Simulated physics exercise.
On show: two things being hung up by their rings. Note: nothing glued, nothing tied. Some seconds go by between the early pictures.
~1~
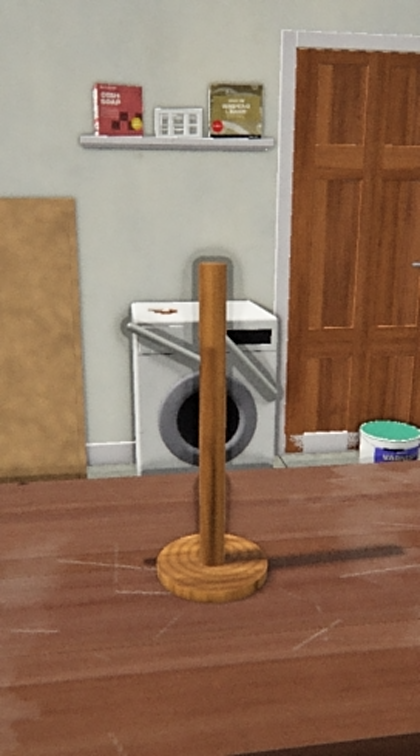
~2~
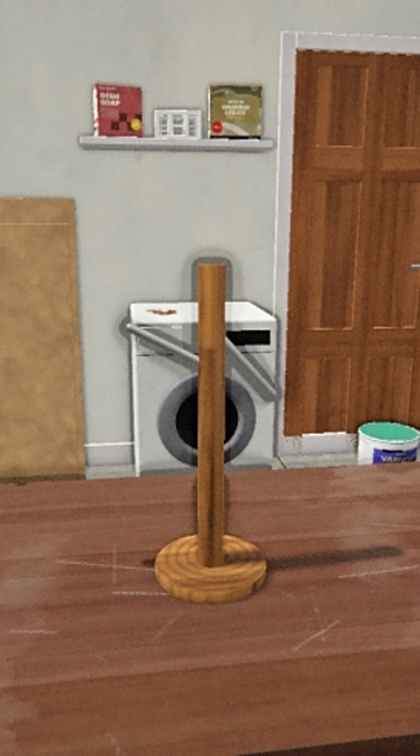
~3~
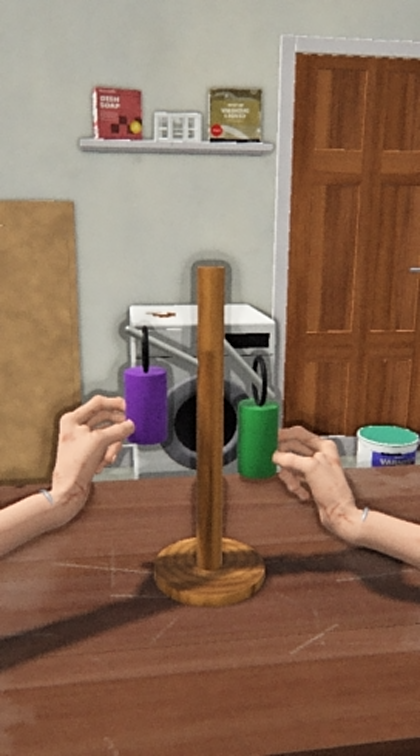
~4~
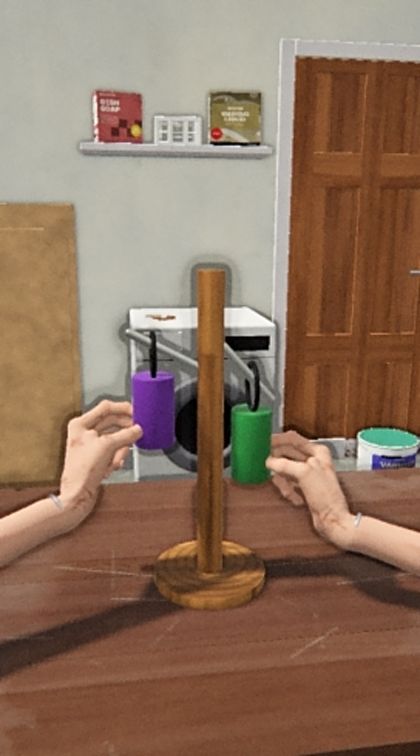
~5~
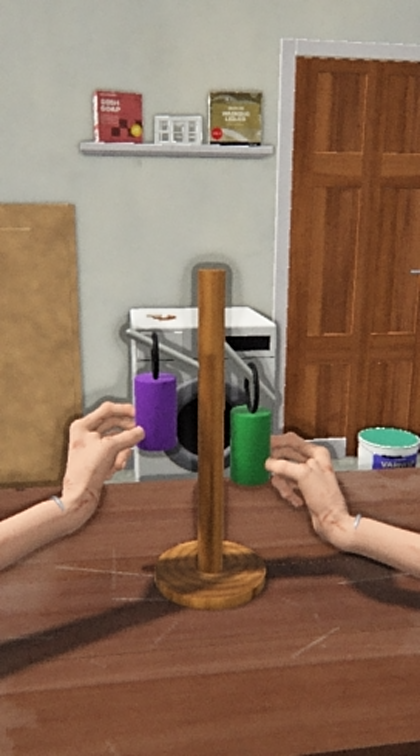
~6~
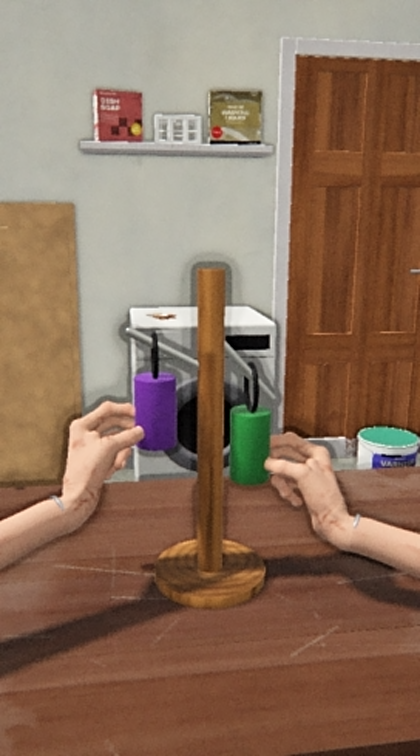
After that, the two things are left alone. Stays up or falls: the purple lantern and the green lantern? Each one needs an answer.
Purple lantern stays up, green lantern falls.
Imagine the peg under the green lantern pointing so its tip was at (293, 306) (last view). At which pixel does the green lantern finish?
End position approximately (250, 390).
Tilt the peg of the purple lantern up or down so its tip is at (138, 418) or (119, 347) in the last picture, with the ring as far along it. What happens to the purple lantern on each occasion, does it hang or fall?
It loses its grip at the first spot and keeps its grip at the second.
Then, 0.16 s later than the last frame, purple lantern tilted by 23° near (174, 405); green lantern tilted by 22° near (265, 463).
Then, 0.30 s later than the last frame, purple lantern tilted by 21° near (174, 405); green lantern dropping near (298, 515).
When it is over, the purple lantern stays on its peg, near (174, 405); the green lantern falls off, near (321, 551).
